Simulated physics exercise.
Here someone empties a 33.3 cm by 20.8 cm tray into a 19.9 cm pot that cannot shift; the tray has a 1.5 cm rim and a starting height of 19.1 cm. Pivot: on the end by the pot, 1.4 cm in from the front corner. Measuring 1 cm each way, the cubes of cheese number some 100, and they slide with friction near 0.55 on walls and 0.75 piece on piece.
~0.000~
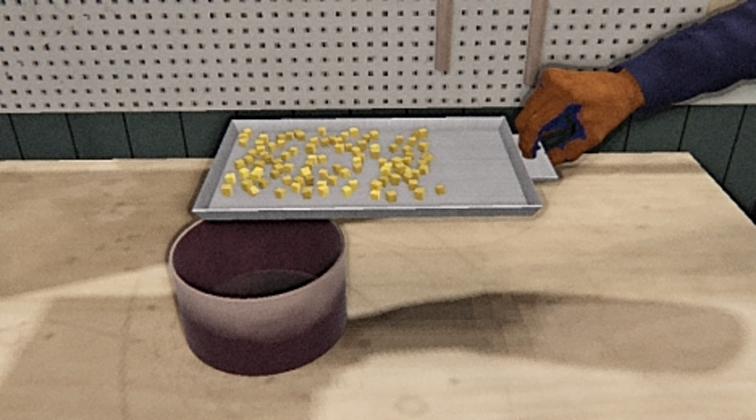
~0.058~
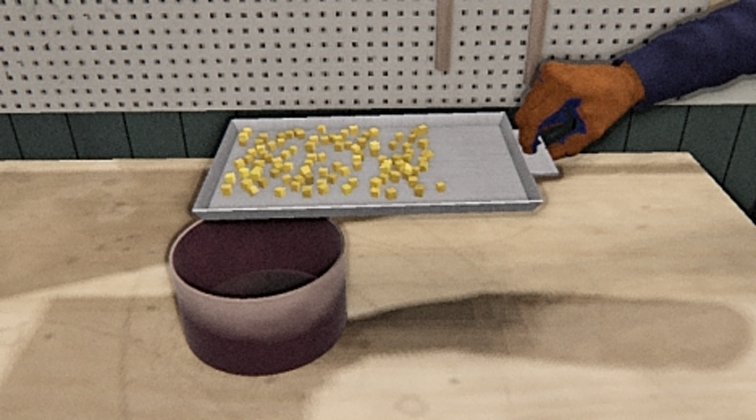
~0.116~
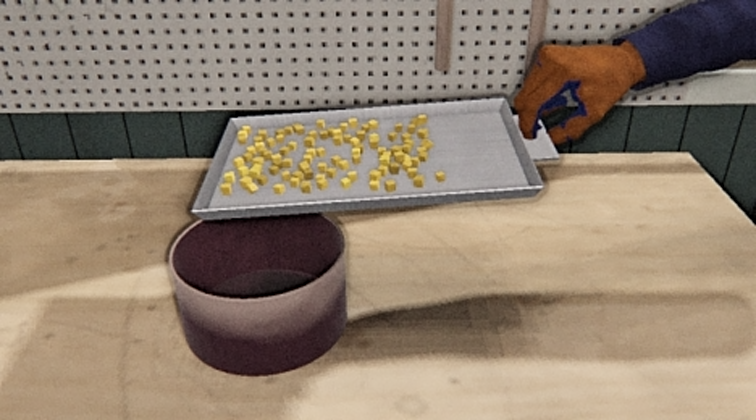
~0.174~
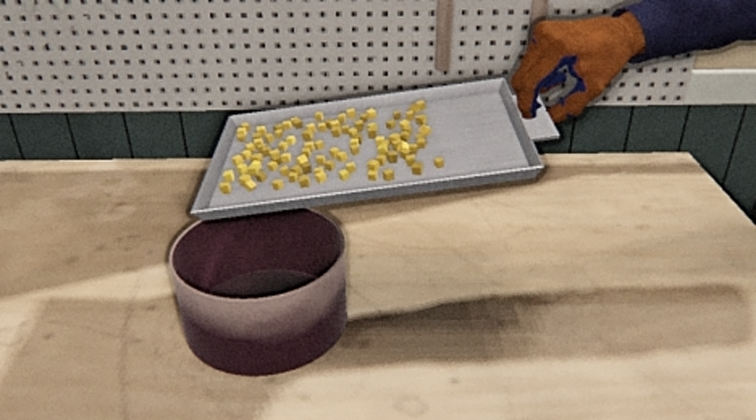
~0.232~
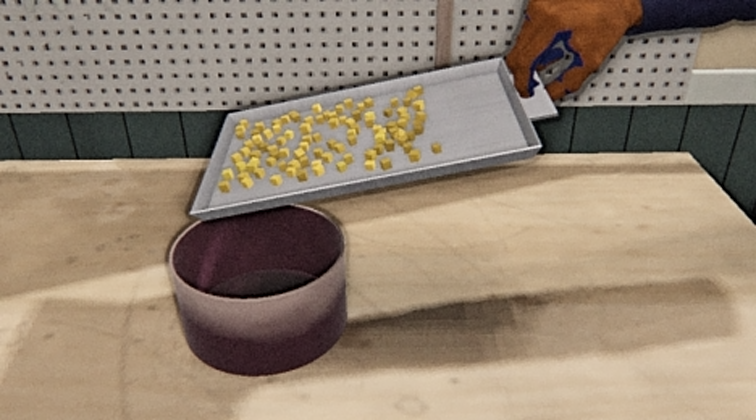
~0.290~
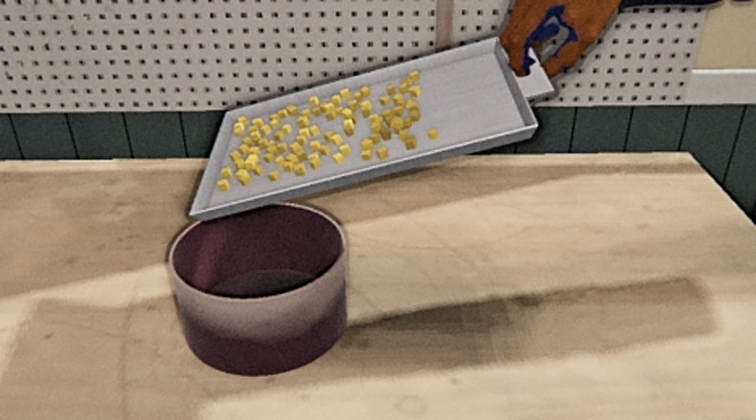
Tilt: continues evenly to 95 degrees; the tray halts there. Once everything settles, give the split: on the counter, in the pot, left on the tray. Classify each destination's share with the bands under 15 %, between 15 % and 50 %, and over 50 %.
Counter: Over 50 %; pot: Between 15 % and 50 %; left on the tray: Under 15 %.
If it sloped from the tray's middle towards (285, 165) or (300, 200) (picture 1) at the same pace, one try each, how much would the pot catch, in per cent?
Roughly 40 per cent on the first try and 0 per cent on the second.
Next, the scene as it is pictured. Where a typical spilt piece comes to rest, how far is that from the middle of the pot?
Distance: Some 22 cm.
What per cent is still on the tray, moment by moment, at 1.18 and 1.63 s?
In order, near 40 and near 0.
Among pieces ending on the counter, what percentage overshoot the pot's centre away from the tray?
Share: Around 100 %.
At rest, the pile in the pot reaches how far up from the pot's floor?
Around 1.0 cm above the floor.
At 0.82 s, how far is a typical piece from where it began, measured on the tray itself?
About 11 cm.
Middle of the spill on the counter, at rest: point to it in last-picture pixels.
(88, 359).
Then, at 0.82 s, tilt 53 degrees; the tray holds 95 %, the pot 0 %.
After 1.18 s, tilt 79 degrees; the tray holds 40 %, the pot 5 %.
Then, at 1.63 s, tilt 95 degrees; the tray holds 0 %, the pot 25 %.
In the end, at 2.8 s, counter 75 %, pot 25 %, tray 0 %.
